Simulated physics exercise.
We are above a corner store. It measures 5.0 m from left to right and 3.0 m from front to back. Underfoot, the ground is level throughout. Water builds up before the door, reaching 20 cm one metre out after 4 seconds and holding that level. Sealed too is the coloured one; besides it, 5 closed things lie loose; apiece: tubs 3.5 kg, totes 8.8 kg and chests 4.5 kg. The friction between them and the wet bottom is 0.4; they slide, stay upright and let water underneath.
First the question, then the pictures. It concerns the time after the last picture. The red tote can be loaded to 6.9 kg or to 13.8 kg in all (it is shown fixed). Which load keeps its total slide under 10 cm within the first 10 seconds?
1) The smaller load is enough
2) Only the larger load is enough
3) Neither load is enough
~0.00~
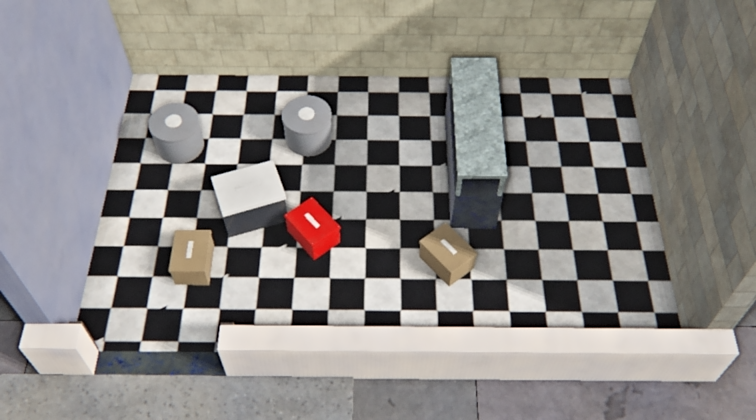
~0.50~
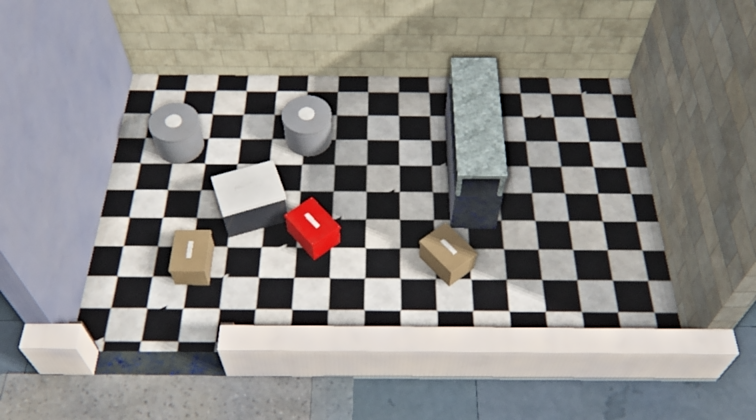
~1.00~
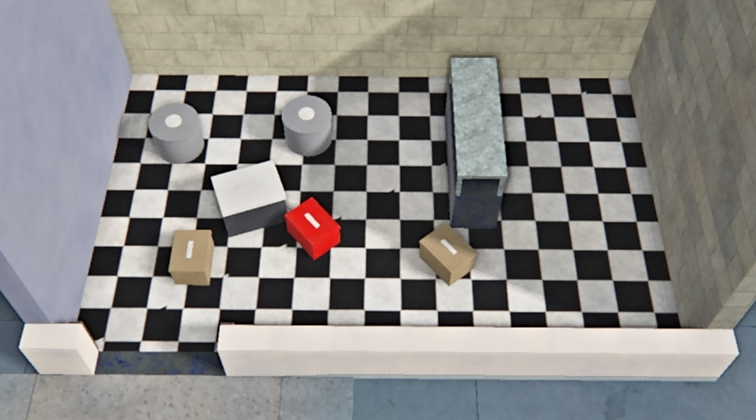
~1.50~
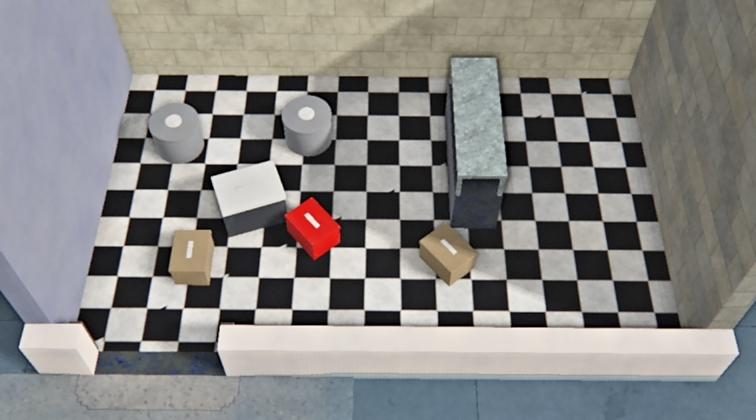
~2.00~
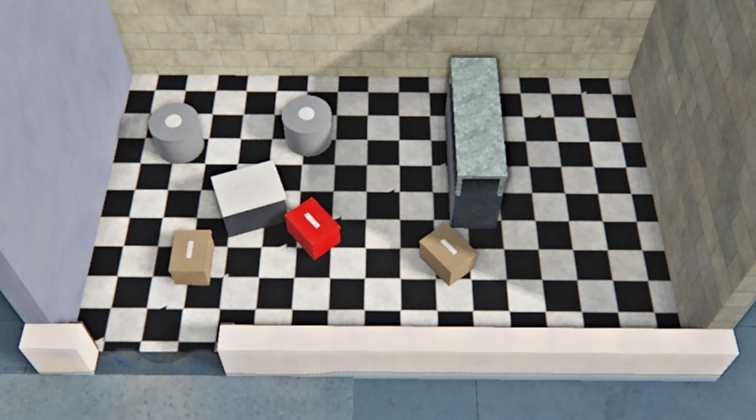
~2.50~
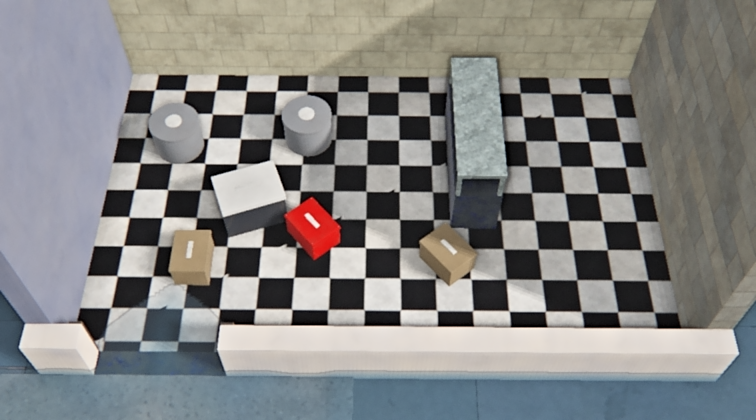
Answer: 2.
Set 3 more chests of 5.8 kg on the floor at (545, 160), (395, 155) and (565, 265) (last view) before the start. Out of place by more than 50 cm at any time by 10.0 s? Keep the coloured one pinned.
In that order: Within it, beyond it, within it.
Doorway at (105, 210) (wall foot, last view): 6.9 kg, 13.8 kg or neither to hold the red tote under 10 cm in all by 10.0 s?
Both masses fail.
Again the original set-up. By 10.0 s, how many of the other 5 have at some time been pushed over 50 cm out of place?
The tally stands at 4.
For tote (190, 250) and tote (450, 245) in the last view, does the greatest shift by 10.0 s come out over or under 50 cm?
Respectively: Threshold exceeded and threshold not reached.
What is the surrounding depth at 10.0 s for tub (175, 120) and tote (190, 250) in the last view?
First roughly 8 cm, second roughly 10 cm.
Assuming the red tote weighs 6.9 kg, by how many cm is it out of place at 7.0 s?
Shift: About 40 cm.
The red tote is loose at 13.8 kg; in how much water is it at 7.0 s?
3 cm, roughly.
After 3.5 s the red tote would be 0 cm from its start with 6.9 kg and 0 cm from its start with 13.8 kg; 0 cm of water round it then.
After 4.5 s the red tote would be 15 cm from its start with 6.9 kg and 0 cm from its start with 13.8 kg; 4 cm of water round it then.
After 7.0 s the red tote would be 43 cm from its start with 6.9 kg and 0 cm from its start with 13.8 kg; 3 cm of water round it then.
After 10.0 s the red tote would be 38 cm from its start with 6.9 kg and 1 cm from its start with 13.8 kg; 6 cm of water round it then.
